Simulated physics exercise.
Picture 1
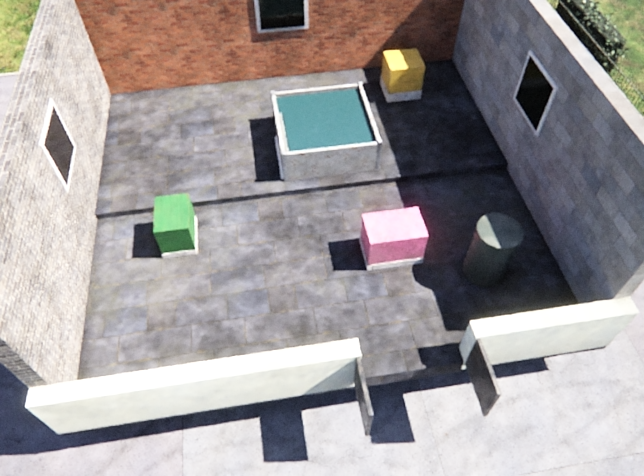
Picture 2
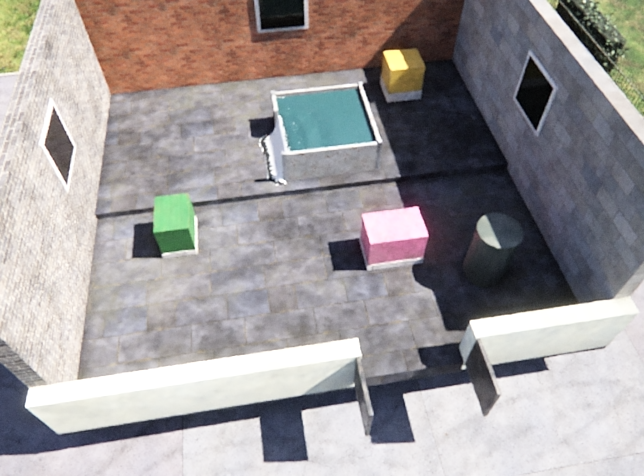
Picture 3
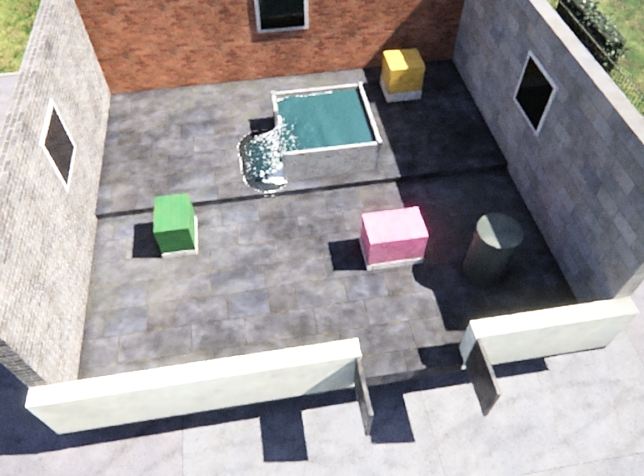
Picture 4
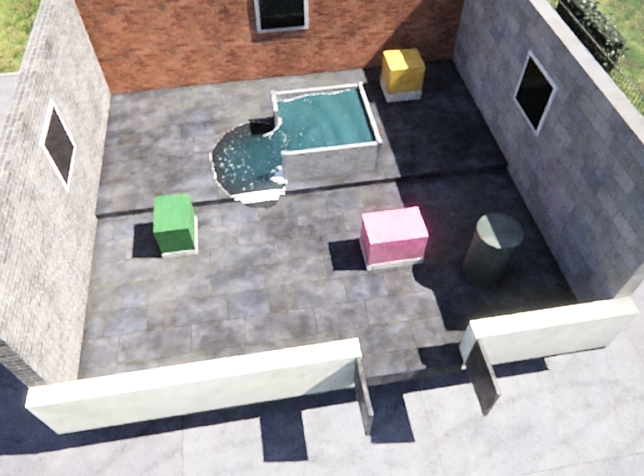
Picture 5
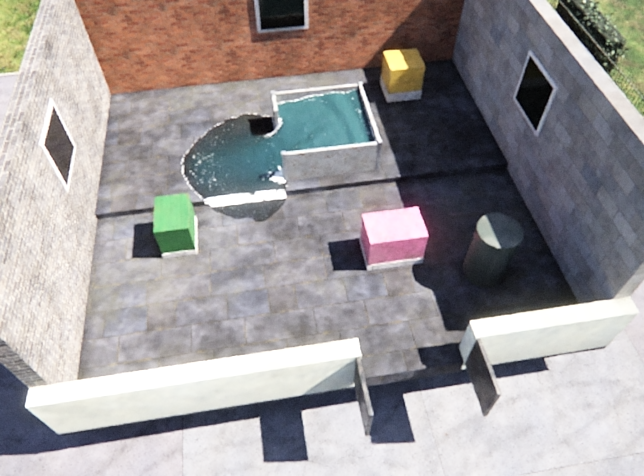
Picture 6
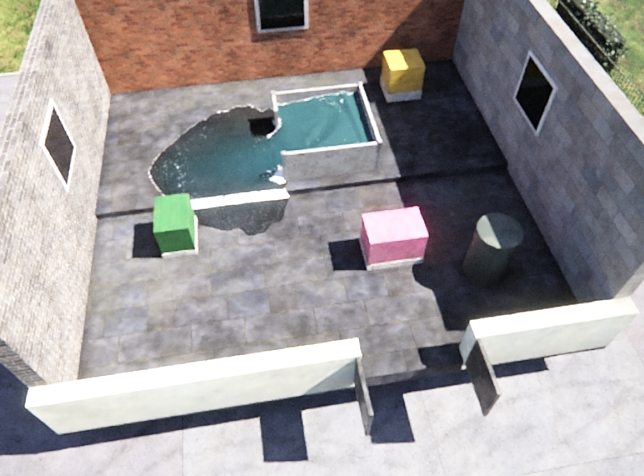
Water pours from the left side of a raised tank and spreads left toward the green block.
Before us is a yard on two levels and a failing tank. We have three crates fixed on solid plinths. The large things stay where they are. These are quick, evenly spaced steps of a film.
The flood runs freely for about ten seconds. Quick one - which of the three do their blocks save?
One by one: The pink crate will not even get damp; the yellow crate will not even get damp; the green crate will be wet.
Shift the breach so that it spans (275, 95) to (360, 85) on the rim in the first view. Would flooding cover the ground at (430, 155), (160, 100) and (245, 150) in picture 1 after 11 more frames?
Spared, then sodden, then spared.
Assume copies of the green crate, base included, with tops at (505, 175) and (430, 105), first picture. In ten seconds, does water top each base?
First is never reached; second is never reached.
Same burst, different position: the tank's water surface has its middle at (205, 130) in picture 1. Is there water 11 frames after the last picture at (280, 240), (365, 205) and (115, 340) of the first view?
Untouched, untouched, submerged.
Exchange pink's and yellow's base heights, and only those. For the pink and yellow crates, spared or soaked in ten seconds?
Pink: Stays clear; yellow: Stays clear.
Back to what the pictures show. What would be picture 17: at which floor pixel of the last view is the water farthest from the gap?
Somewhere about (84, 334).
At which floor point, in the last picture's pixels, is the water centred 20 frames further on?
Somewhere near (208, 184).
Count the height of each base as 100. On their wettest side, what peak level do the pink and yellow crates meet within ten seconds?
In order: 40% and 40%.
A moment on, water covers 20 % of the floor; the pink crate not reached, the yellow crate not reached, the green crate water round its plinth.
Next, water covers 30 % of the floor; the pink crate not reached, the yellow crate not reached, the green crate water round its plinth.
Then, water covers 40 % of the floor; the pink crate not reached, the yellow crate not reached, the green crate water round its plinth.
Later, water covers 60 % of the floor; the pink crate water round its plinth, the yellow crate water round its plinth, the green crate water round its plinth.
In the end, water covers 80 % of the floor; the pink crate stayed above the water, the yellow crate stayed above the water, the green crate was topped.
